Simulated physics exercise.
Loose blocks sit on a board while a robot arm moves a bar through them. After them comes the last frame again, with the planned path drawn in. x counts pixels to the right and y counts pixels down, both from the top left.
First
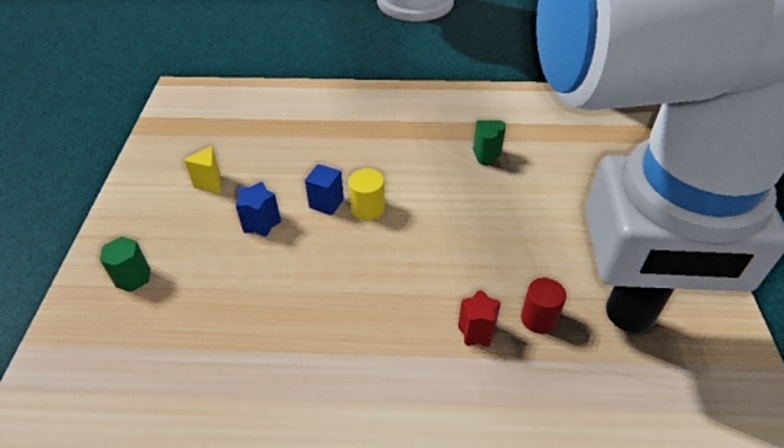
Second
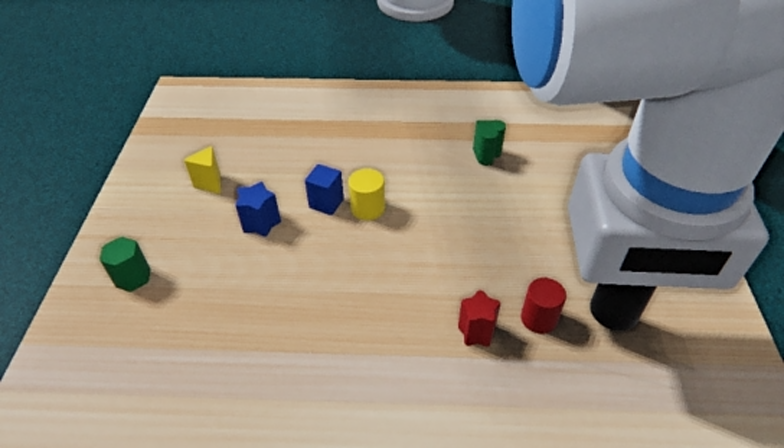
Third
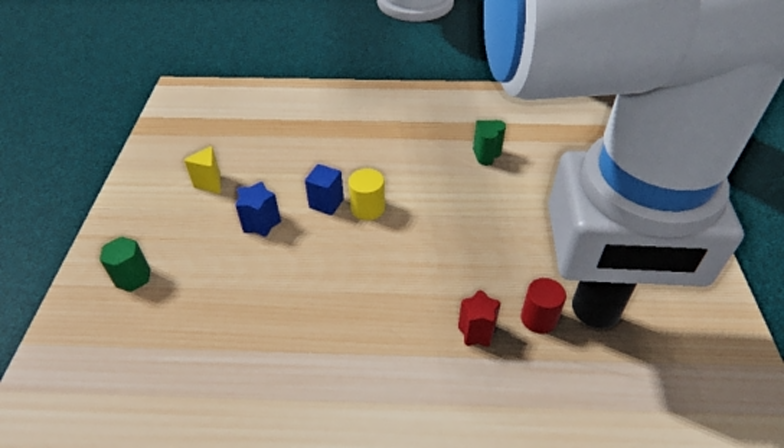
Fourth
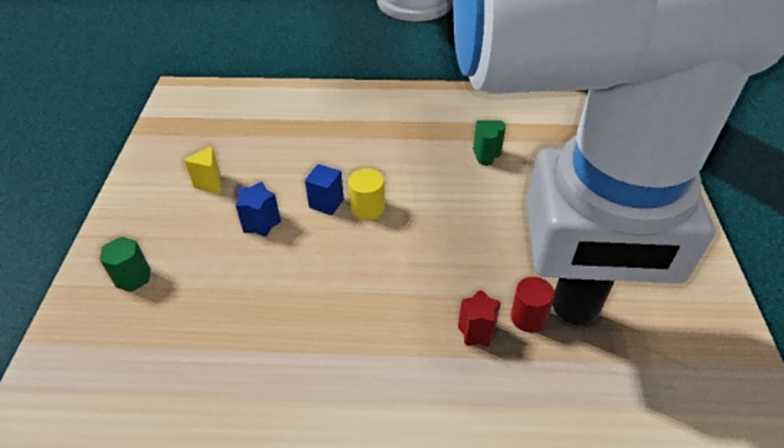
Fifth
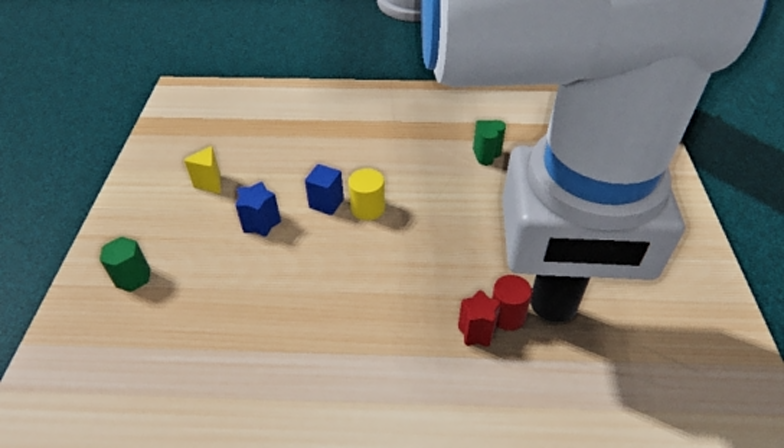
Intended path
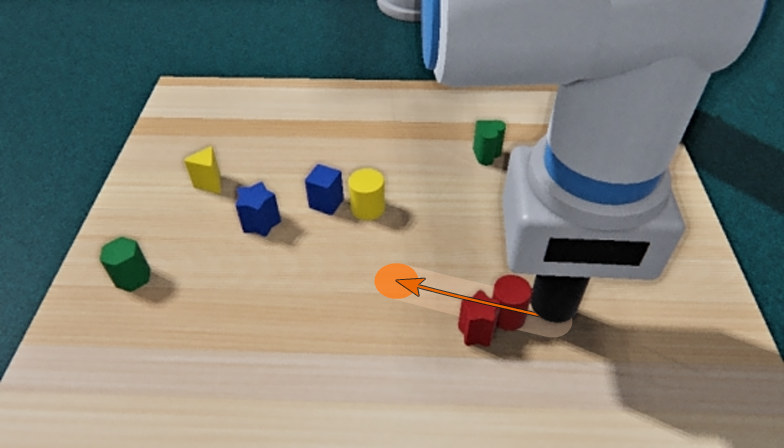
On a pale wooden board over a dark green surface, seen from above at a fixed angle, small coloured blocks lie scattered. A yellow triangle, blue star, blue cube, yellow cylinder and green hexagon sit to the left, a green block toward the back, and a red star and red cylinder nearer the front. A white-and-blue robot arm slides its black bar leftward, pushing the red cylinder up beside the star.
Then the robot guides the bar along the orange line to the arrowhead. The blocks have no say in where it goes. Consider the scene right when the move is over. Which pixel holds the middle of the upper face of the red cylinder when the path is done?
Final place: (383, 285).
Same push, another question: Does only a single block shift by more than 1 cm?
No - that is not the case.
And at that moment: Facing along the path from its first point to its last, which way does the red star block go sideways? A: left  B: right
Choice A: Left.
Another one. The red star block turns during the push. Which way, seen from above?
Prediction: Counterclockwise.
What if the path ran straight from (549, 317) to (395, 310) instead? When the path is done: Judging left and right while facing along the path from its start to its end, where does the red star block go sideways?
Leftward.
The line goes from (549, 317) directly to (397, 281).
On the path given first. One third of the way, bar at (496, 292); red star block at (453, 315), turned 45° anticlockwise; red cylinder at (457, 284).
Two thirds of the way, bar at (446, 280); red star block at (453, 315), turned 45° anticlockwise; red cylinder at (413, 285).
At the end, bar at (396, 268); yellow cylinder unmoved; red star block at (453, 315), turned 45° anticlockwise; red cylinder at (383, 285).
